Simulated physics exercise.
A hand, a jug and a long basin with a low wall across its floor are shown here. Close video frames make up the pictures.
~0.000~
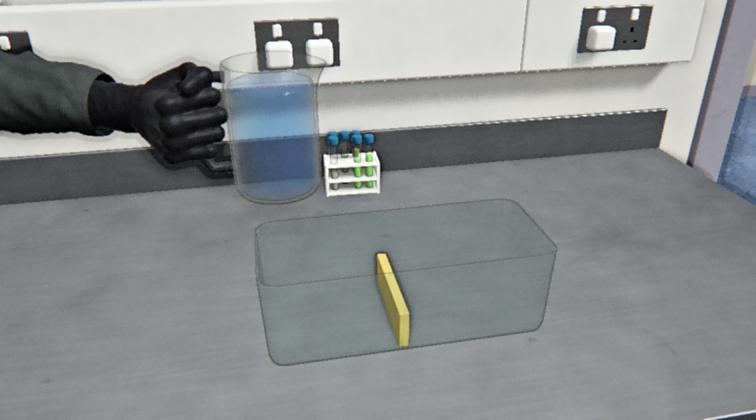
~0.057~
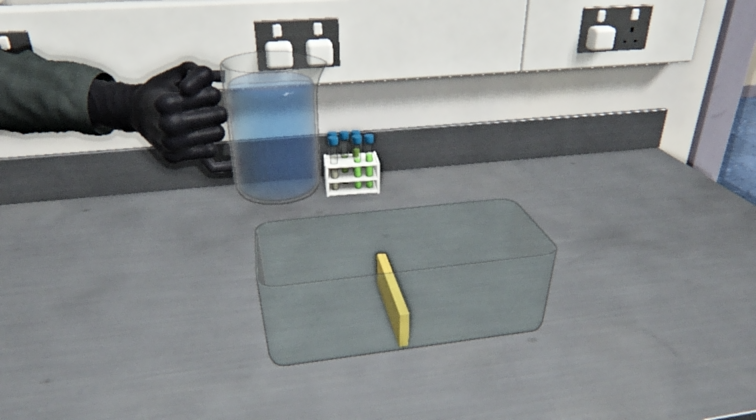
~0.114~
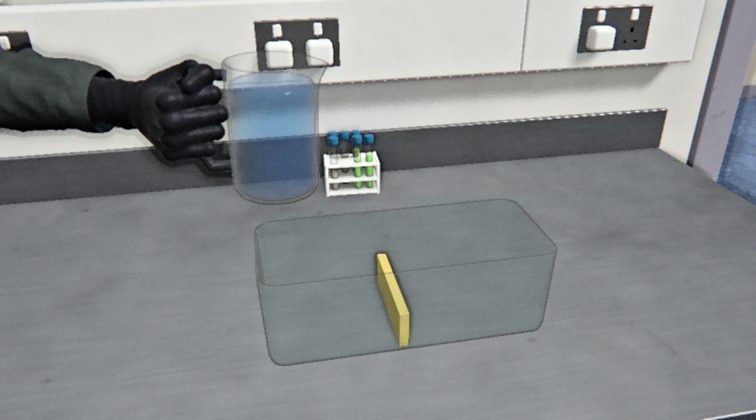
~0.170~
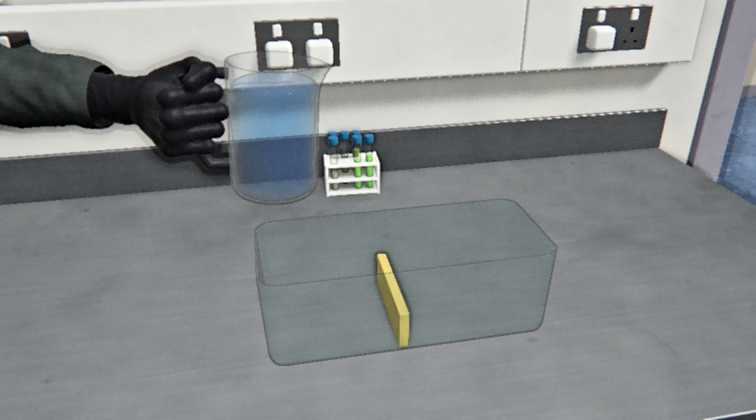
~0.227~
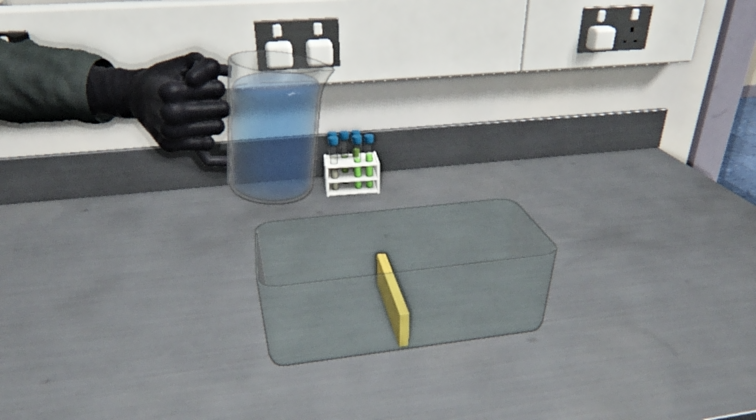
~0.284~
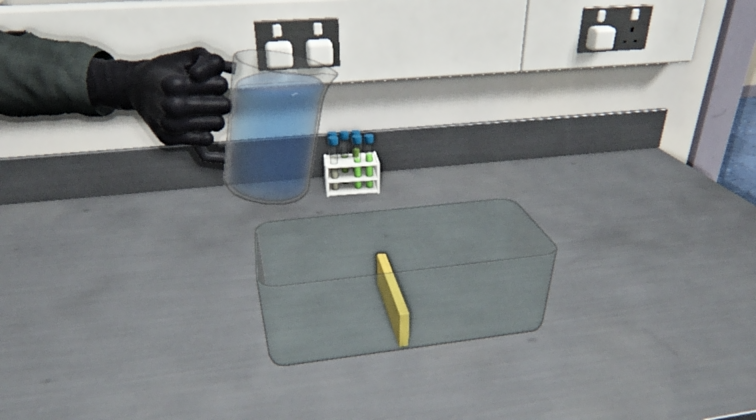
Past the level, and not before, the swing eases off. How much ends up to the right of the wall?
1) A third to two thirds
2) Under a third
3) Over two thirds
3.
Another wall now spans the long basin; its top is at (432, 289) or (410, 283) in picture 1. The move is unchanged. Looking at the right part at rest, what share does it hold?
In order, 15 and 50 in a hundred.
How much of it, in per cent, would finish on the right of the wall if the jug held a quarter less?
70 per cent or so.
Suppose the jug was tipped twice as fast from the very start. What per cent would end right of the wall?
Around 60 percent ends up there.
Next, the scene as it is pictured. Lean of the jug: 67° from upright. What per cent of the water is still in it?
85 %.
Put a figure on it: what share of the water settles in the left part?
Share: Roughly 25 %.
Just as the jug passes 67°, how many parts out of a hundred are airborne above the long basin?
Share in flight: Approx. 10 %.
A moment on, the jug is tipped part way and 86 per cent is still to pour, 0 is left of the wall and 3 right of it.
Next, the jug is tipped right over and 29 per cent is still to pour, 2 is left of the wall and 48 right of it.
Then the jug is tipped right over and 0 per cent is still to pour, 21 is left of the wall and 77 right of it.
Later the jug is tipped right over and 0 per cent is still to pour, 23 is left of the wall and 76 right of it.
Finally, 23 per cent lies left of the wall, 76 right of it and 1 outside.
